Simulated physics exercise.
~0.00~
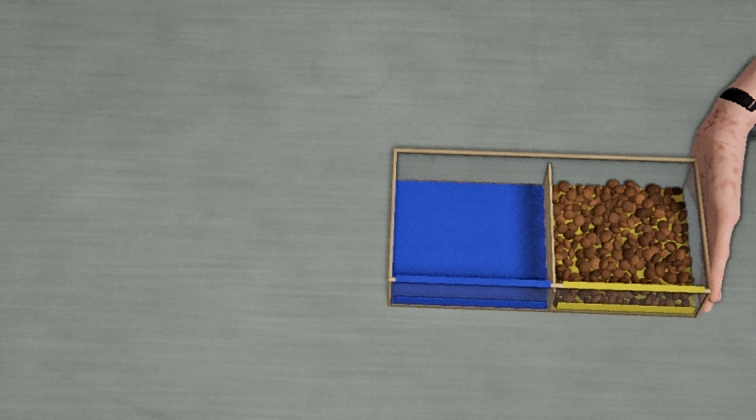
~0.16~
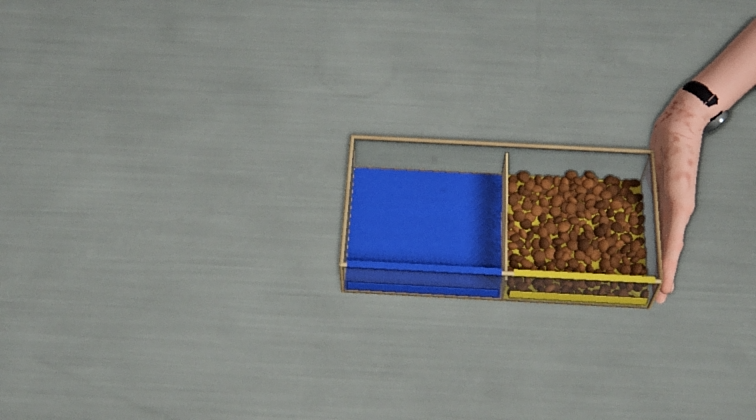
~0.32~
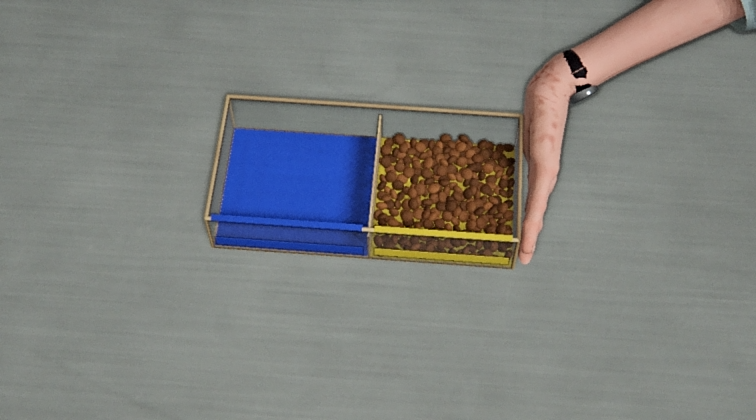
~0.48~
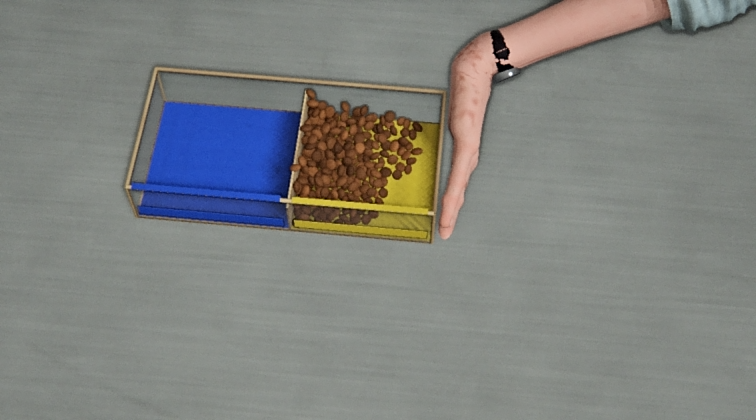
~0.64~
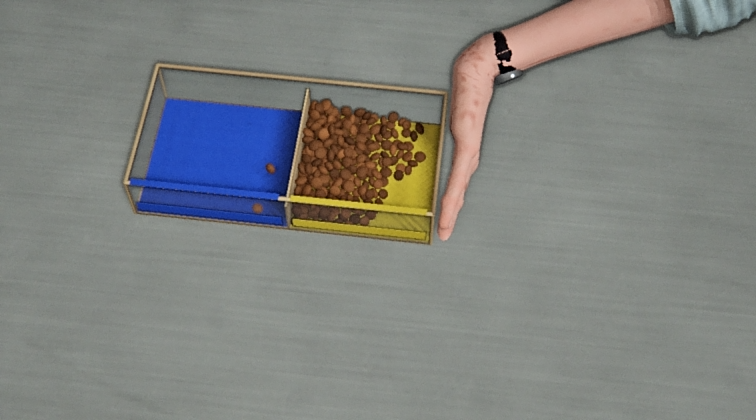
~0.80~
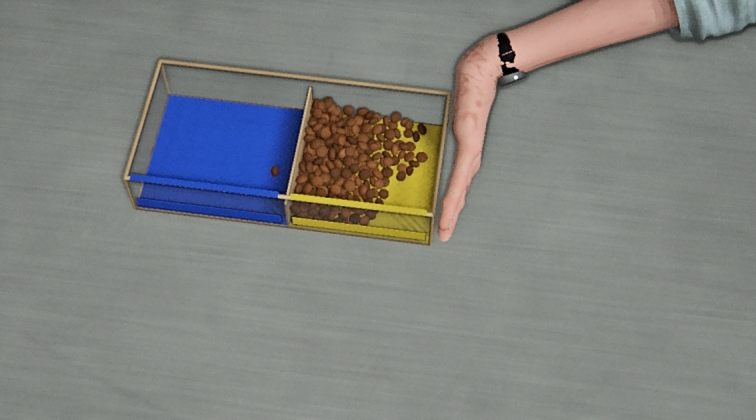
A hand slides a divided tray left and stops, shifting the brown kibble toward the divider.
